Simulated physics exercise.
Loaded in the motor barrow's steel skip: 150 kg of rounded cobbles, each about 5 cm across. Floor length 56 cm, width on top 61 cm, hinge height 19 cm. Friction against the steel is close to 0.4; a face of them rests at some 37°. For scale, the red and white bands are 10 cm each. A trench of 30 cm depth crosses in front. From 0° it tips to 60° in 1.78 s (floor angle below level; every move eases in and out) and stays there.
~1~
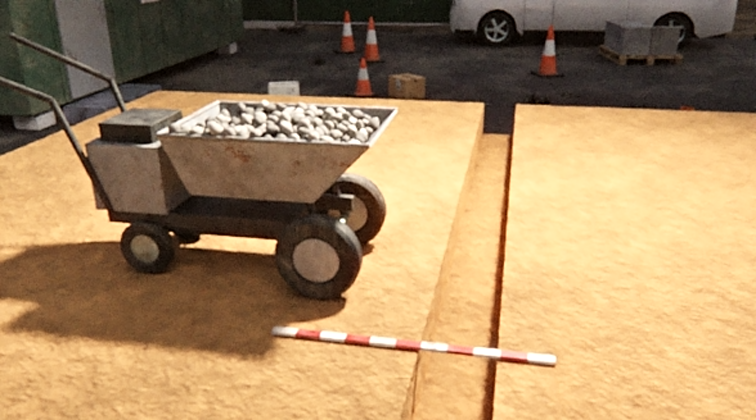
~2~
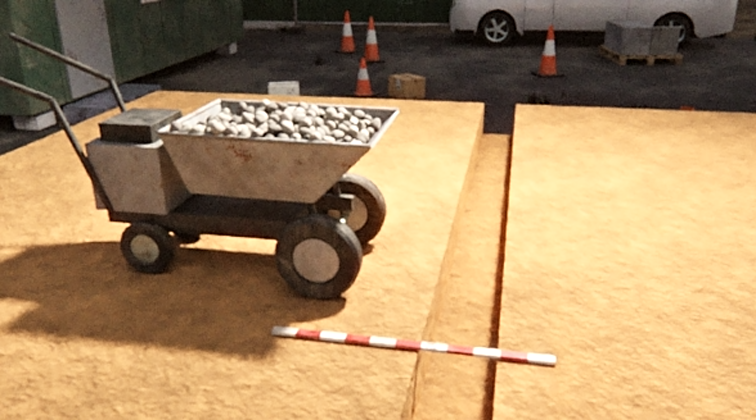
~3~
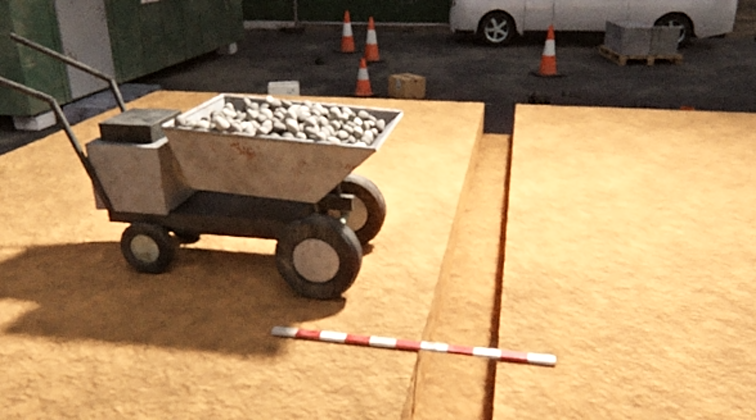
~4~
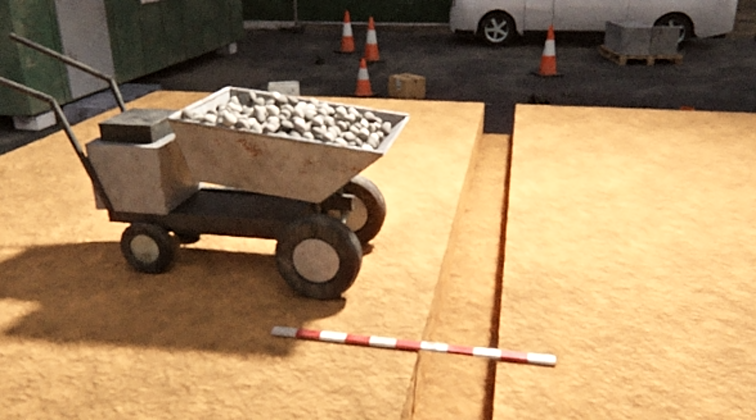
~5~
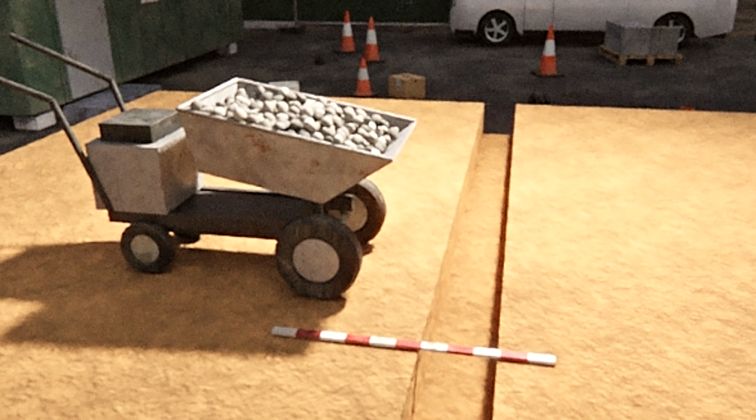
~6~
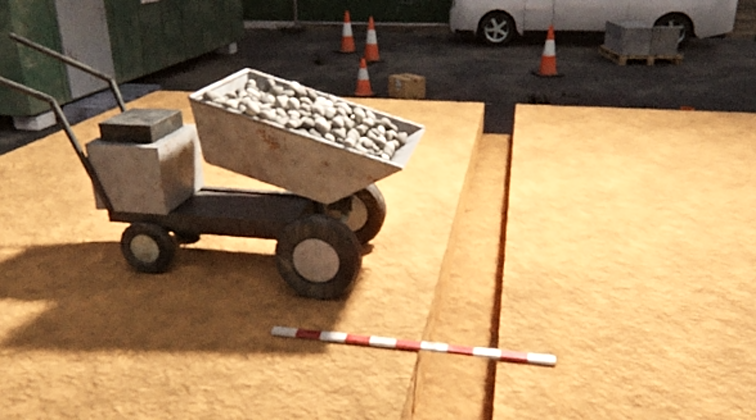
On a building site, a motor barrow standing left of a narrow trench gradually tilting its stone-filled steel skip forward, rear end rising.
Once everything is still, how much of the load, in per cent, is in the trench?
About 72 per cent.
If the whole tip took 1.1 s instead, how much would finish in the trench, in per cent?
In that case some 65 per cent.
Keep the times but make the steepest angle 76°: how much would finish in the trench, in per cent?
Then about 70 per cent.
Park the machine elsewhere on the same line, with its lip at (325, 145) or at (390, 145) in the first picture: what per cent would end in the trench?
First some 95, then 55 per cent.
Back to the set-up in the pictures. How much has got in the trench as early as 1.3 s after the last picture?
About 25 per cent by then.
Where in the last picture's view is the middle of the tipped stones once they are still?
Around (484, 309).
Then, 0.7 s after the last picture the floor is at 51°, 100 % in the skip; the foremost stones are at (452, 207).
Then, 1.3 s after the last picture the floor is at 60°, 64 % in the skip, 24 % in the trench, 12 % past the trench; the foremost stones are at (562, 274).
Then, 1.6 s after the last picture the floor is at 60°, 37 % in the skip, 37 % in the trench, 26 % past the trench; the foremost stones are at (629, 286).
Then, 3.6 s after the last picture the floor is at 60°, 0 % in the skip, 72 % in the trench, 27 % past the trench; the foremost stones are at (686, 294).
